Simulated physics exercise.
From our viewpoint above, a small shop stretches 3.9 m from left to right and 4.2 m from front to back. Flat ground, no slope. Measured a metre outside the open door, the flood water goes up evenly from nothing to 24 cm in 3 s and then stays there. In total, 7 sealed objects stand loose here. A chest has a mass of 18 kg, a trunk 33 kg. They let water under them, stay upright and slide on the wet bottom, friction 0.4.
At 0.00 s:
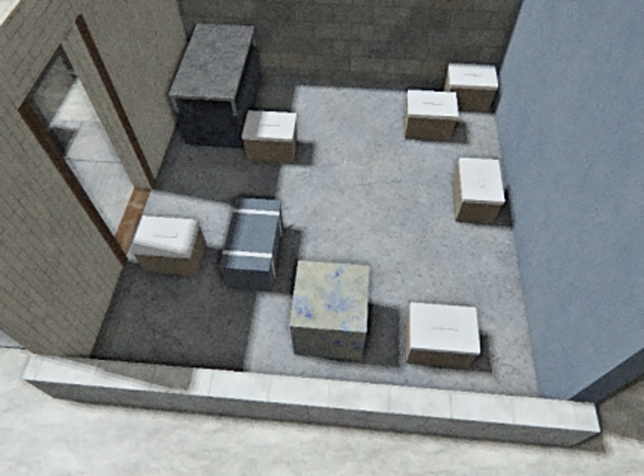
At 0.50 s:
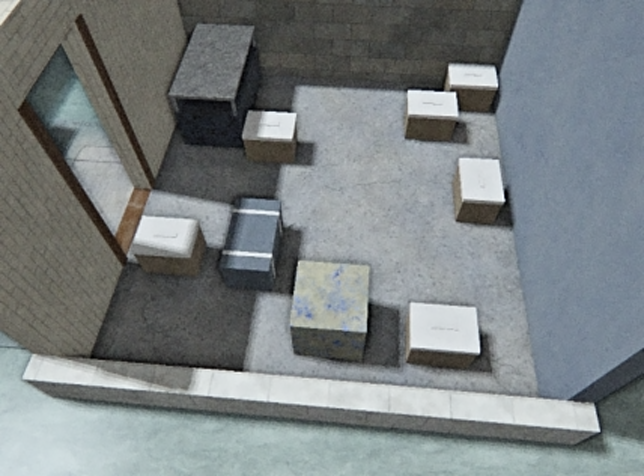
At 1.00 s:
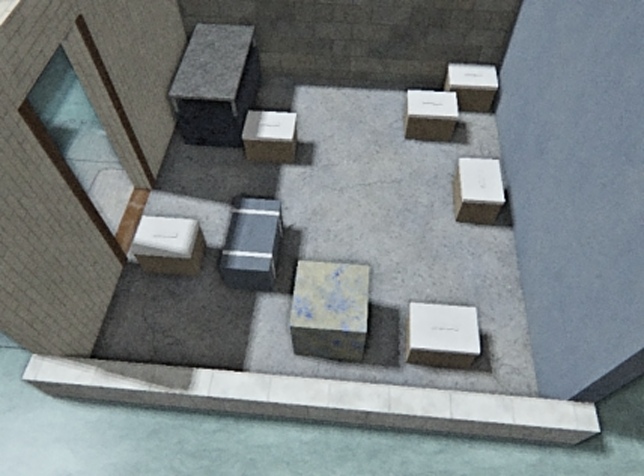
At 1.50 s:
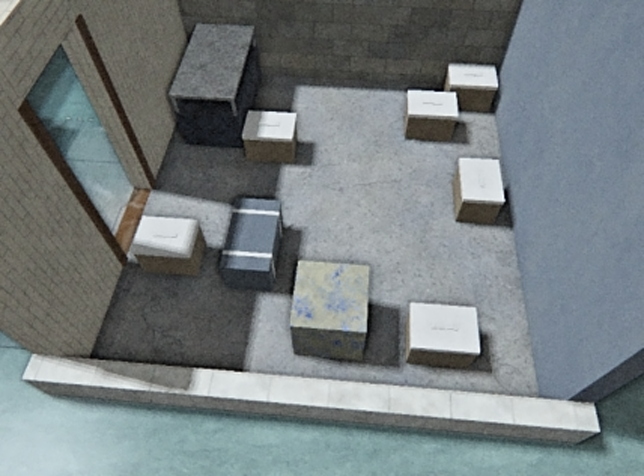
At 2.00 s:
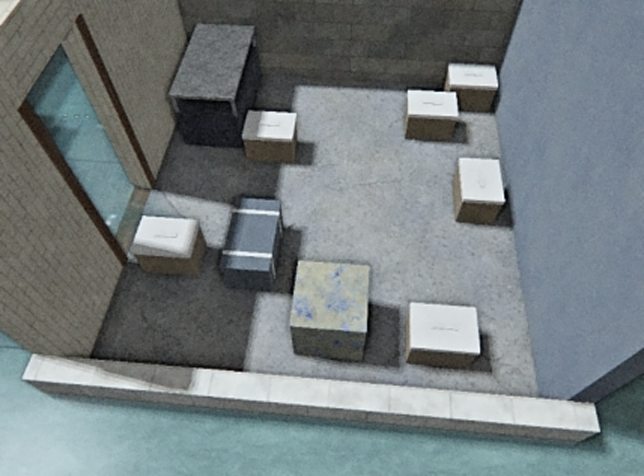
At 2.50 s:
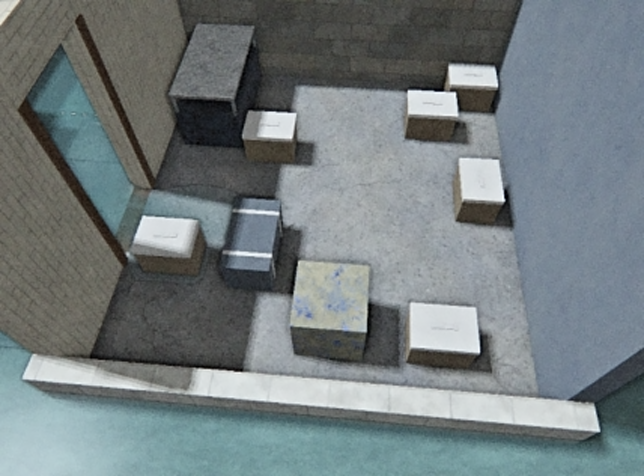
A small walled shop holds scattered boxes as water spreads outside and enters through the doorway.
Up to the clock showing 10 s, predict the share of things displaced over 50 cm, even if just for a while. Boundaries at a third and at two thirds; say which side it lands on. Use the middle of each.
It lands on or past two thirds.
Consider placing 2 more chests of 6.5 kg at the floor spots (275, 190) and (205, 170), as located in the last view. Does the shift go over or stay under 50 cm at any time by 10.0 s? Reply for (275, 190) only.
Above the mark.
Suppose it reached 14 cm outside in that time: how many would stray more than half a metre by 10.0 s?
In that case the number is 1.
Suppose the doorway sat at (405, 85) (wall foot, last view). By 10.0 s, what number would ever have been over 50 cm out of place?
In that case the number is 2.
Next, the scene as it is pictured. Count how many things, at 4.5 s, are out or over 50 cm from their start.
I count 2 of them.
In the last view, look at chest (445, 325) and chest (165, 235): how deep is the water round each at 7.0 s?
I'd put it at 4 cm and 7 cm respectively.
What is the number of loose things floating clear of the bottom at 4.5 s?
My tally comes to 0.
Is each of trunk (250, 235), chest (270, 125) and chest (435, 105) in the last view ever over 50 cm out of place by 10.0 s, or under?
Taking them in that order, the first is beyond the limit, the second within the limit and the third beyond the limit.
After 3.5 s 0 of 7 are over 50 cm from their spots; 0 afloat.
After 4.5 s 2 of 7 are over 50 cm from their spots; 0 afloat.
After 7.0 s 2 of 7 are over 50 cm from their spots; 2 afloat.
After 10.0 s 5 of 7 are over 50 cm from their spots, and 5 have been at some point; 5 afloat.
